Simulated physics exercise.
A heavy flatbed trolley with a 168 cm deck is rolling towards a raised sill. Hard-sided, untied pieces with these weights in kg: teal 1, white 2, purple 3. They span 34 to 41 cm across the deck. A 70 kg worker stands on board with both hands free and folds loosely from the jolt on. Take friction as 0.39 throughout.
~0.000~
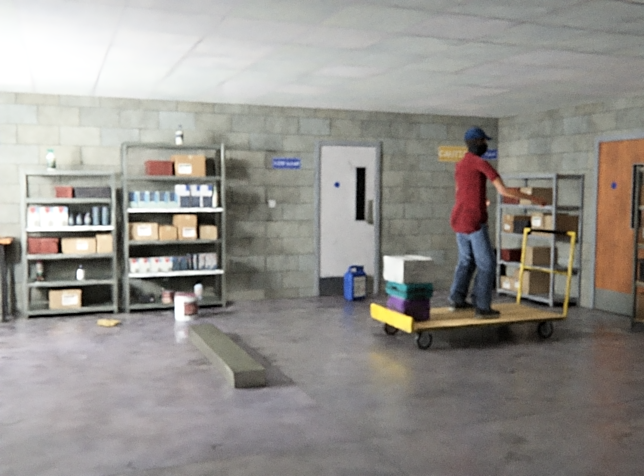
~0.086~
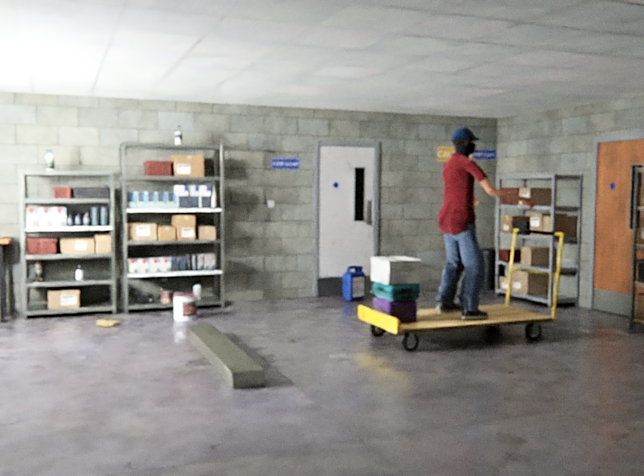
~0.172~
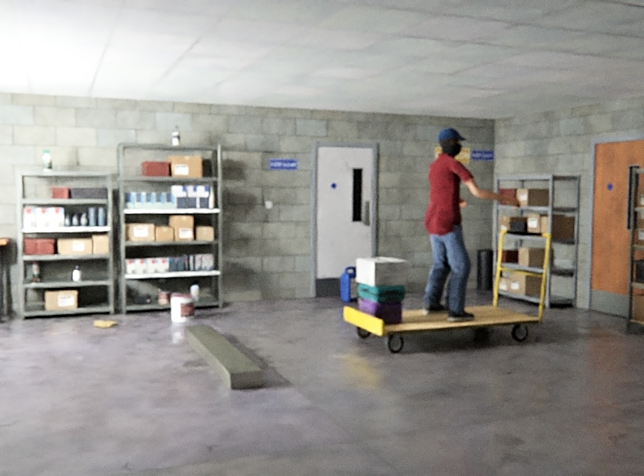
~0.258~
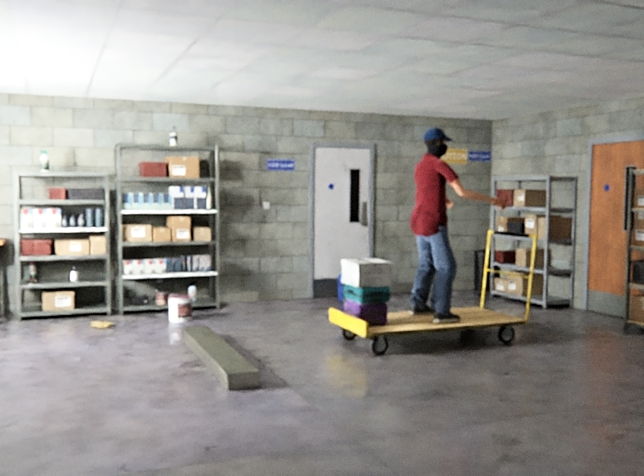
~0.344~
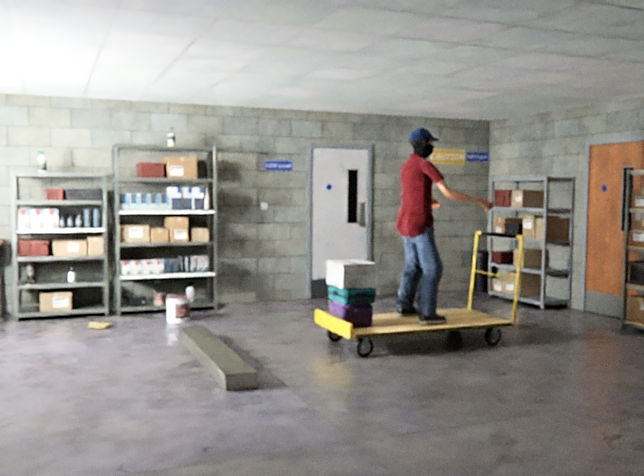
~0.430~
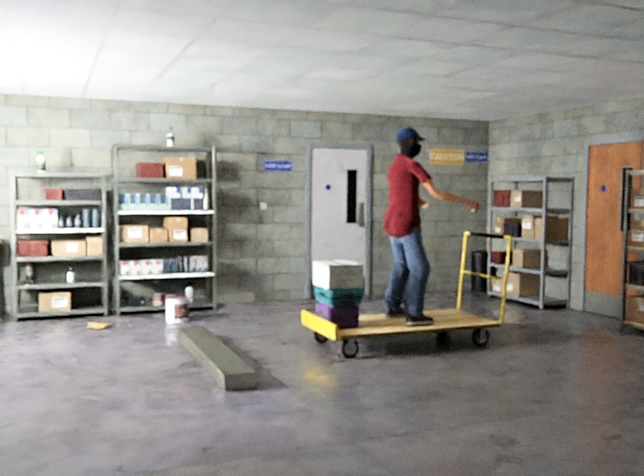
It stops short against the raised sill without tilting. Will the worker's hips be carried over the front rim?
The worker's hips end beyond the front rim at this speed.
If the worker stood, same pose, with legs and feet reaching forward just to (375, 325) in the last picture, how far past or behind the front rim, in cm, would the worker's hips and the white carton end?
In that case hips 40 past, white 190 past.
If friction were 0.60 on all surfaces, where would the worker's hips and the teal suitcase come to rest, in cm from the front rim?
Then hips 40 past, teal 40 past.
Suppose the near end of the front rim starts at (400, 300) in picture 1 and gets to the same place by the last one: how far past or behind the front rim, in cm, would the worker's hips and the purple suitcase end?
In that case hips 50 past, purple 30 past.
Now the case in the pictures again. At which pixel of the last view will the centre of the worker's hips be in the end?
Around (184, 309).
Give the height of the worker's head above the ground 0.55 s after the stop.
About 90 cm.
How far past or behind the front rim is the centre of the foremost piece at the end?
About 50 cm past the rim.
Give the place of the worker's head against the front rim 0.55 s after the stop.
About 20 cm behind the rim.
The wheels strike at 1.05 s.
After 1.30 s the worker's hips are 44 cm behind the rim, near (265, 249) in the last picture's view.
After 1.60 s the worker's hips are 12 cm behind the rim, near (230, 295) in the last picture's view.
After 2.05 s the worker's hips are 14 cm past the rim, near (200, 302) in the last picture's view.
When all is still (3.9 s), past the rim, teal suitcase, white carton and the worker's hips; behind it, purple suitcase.
